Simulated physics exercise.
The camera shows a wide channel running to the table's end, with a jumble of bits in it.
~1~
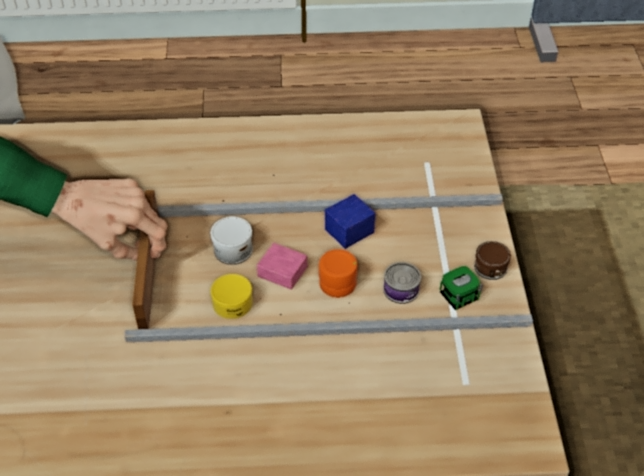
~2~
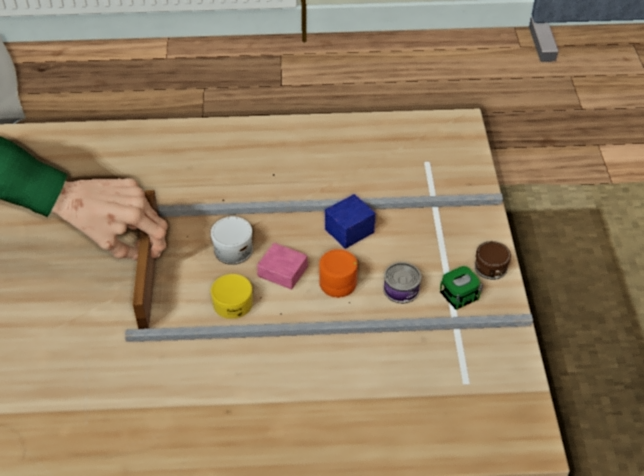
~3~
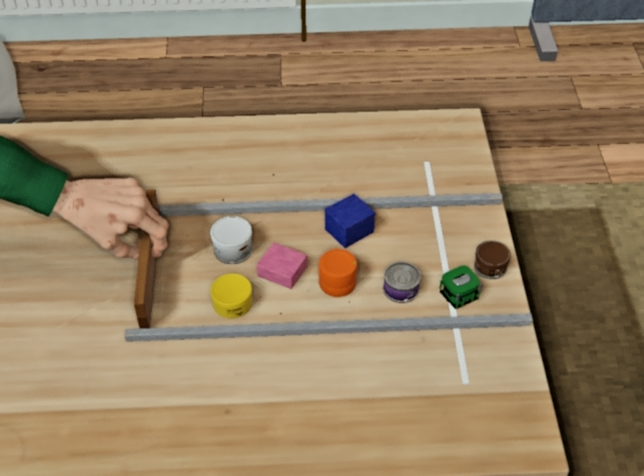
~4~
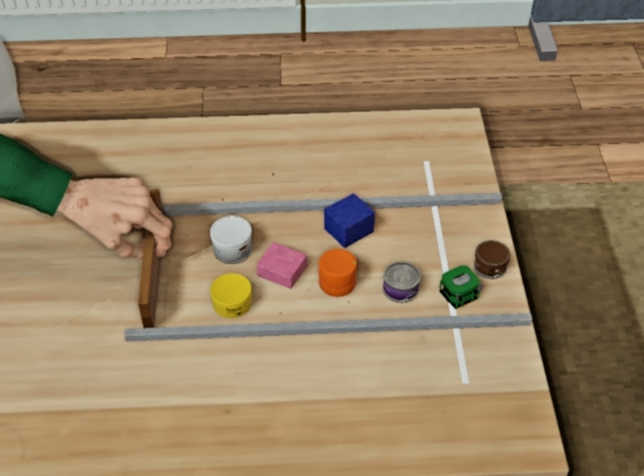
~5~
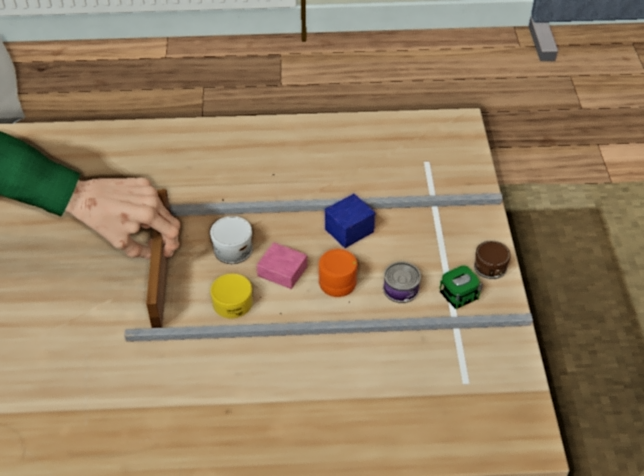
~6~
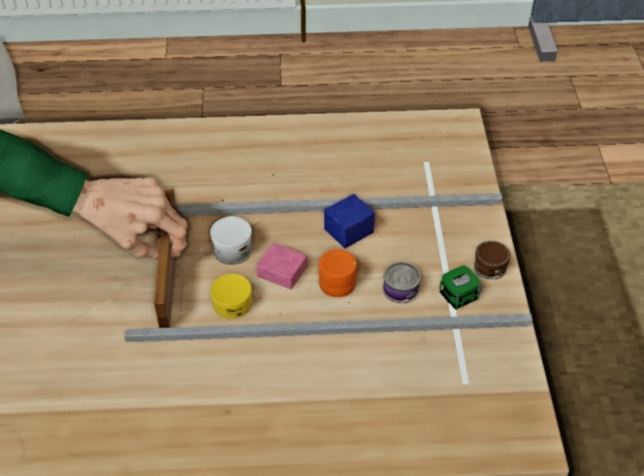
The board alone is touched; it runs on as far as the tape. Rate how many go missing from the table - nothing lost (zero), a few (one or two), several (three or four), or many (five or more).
A few, one or two.
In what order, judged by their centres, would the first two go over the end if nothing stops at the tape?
In order: The brown pot, then the green case.
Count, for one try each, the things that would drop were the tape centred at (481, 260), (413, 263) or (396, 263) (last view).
It would be 5, then 0, then 0.
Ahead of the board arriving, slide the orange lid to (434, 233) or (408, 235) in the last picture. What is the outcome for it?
First spot, it is safe; second spot, it is safe.
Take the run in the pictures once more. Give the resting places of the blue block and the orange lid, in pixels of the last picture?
Near (487, 213) and (507, 283).
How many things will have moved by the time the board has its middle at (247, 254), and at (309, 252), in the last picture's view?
Moved so far: 3, then 6.
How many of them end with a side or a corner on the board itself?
The number is 3.
Early on, none off yet; brown pot at rest near (492, 260); green case at rest near (460, 288); purple pot at rest near (402, 282).
A while later, none off yet; brown pot at rest near (492, 260); green case at rest near (463, 288); purple pot travelled about its own width near (425, 279).
Further along, none off yet; brown pot travelled a little near (503, 255); green case travelled about its own width near (495, 291); purple pot travelled well along near (469, 260).
Finally, the number that fall off is one or two; lost, green case and brown pot.
